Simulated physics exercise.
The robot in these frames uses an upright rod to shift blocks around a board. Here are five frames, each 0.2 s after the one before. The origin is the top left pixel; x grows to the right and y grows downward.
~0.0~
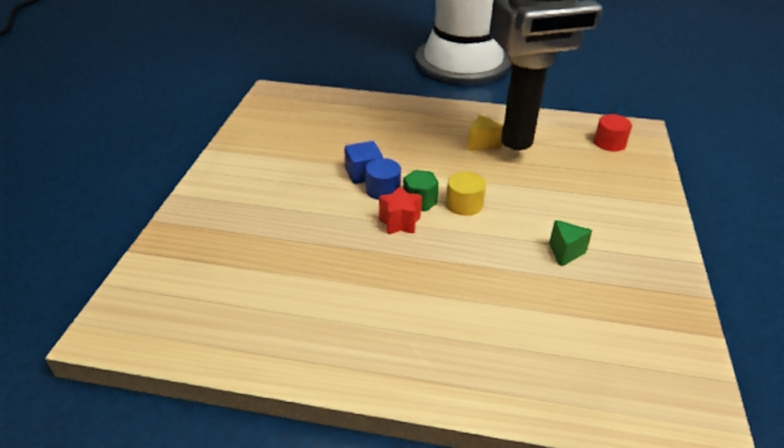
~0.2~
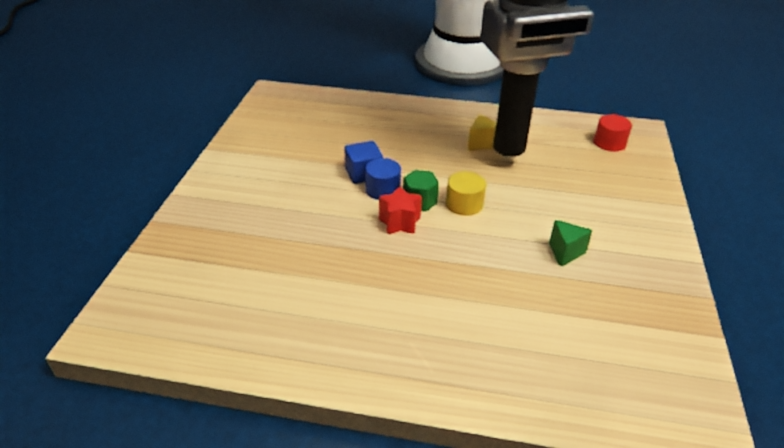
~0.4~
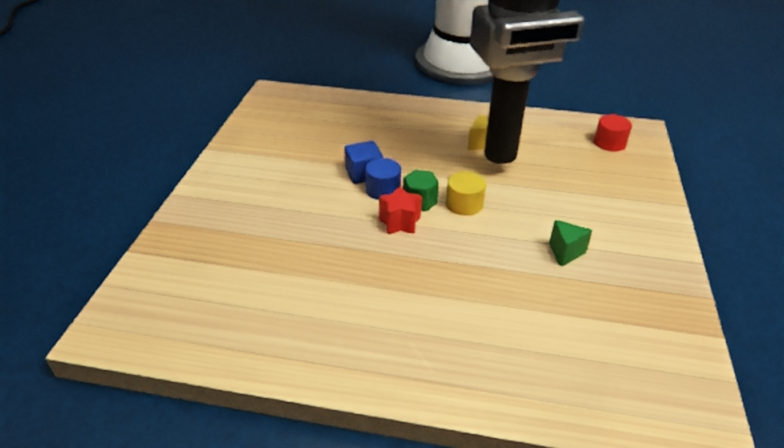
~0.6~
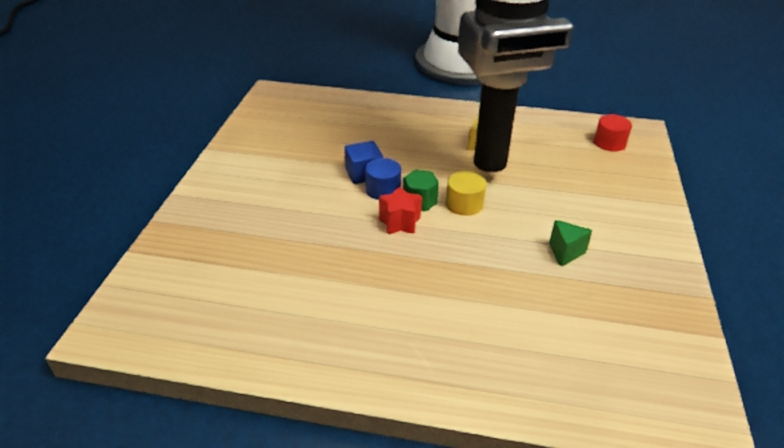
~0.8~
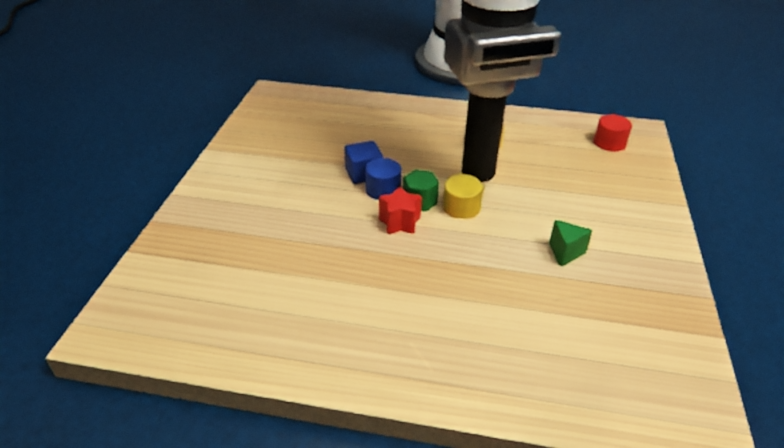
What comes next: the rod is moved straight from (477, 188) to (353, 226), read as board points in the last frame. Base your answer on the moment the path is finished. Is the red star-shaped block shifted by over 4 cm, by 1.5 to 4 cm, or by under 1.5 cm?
Upwards of 4 cm.
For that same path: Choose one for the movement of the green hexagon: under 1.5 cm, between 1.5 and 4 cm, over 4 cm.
That block covers upwards of 4 cm.
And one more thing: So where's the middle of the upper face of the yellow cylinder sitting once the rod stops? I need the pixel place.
When the path ends, it will be at (438, 205).
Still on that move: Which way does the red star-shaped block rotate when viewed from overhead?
From the top: Counterclockwise.
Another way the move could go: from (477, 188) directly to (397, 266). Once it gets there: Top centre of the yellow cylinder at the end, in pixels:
At pixel (405, 272).
The first path, step by step. One third of the way, rod at (438, 185); red star-shaped block at (396, 202), turned 15° anticlockwise; green hexagon at (405, 182); yellow cylinder at (443, 201).
Two thirds of the way, rod at (396, 197); blue cylinder at (364, 169); red star-shaped block at (381, 212), turned 70° anticlockwise; green hexagon at (361, 192), turned 20° clockwise; yellow cylinder at (438, 205).
At the end, rod at (352, 210); blue cylinder at (364, 169); red star-shaped block at (363, 224), turned 125° anticlockwise; green hexagon at (317, 198), turned 40° clockwise; yellow cylinder at (438, 205).
